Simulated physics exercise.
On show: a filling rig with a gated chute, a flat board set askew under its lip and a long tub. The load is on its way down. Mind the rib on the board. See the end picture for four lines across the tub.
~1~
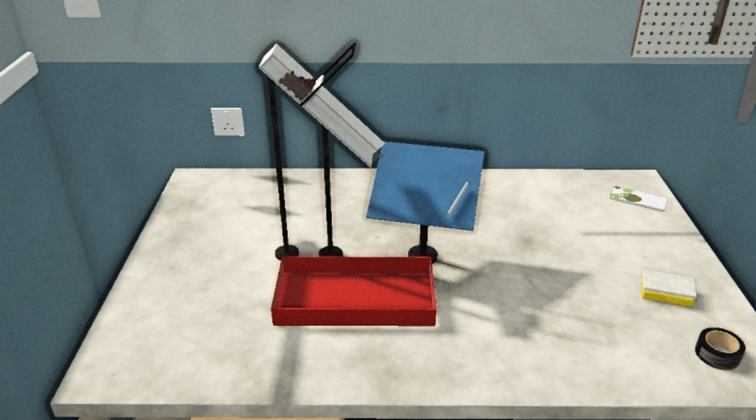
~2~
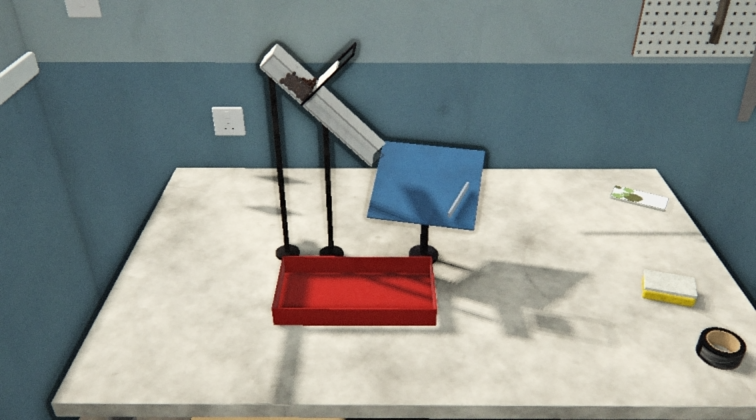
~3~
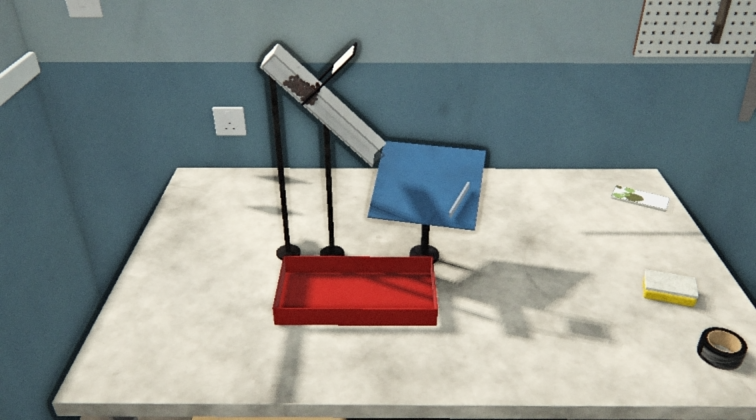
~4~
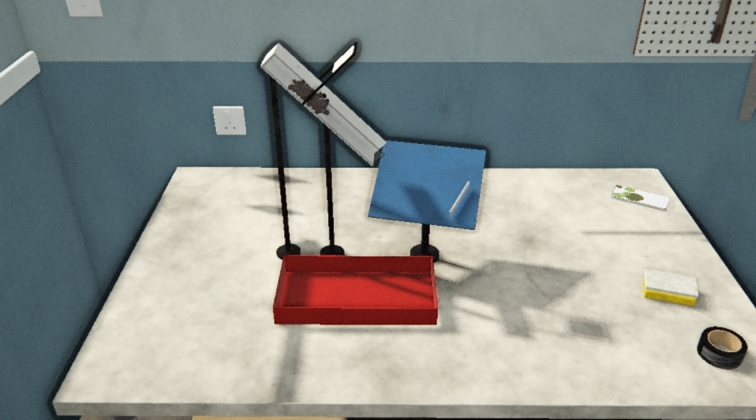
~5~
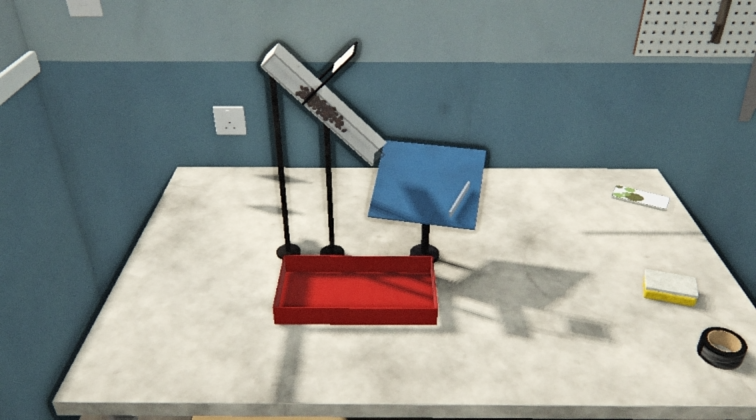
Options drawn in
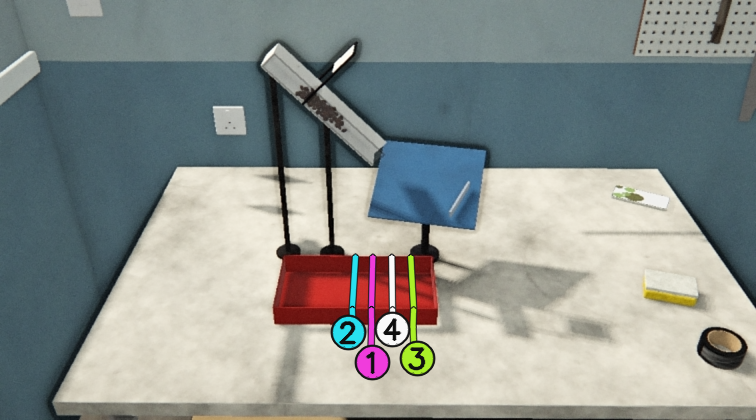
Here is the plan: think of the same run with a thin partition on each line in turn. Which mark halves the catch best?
Choose 3.
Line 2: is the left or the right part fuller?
Right.
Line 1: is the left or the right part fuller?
The right side.
On the marked copy, line 1 crosses the front rim at (371, 308); line 2 crosses the front rim at (352, 308); line 3 crosses the front rim at (413, 308); line 4 crosses the front rim at (392, 308).
With 1, of what is caught, just a few on the left of the divider, almost all on the right.
With 2, of what is caught, not one piece on the left of the divider, every piece on the right.
With 3, of what is caught, roughly half on the left of the divider, roughly half on the right.
With 4, of what is caught, about a tenth on the left of the divider, the larger part on the right.
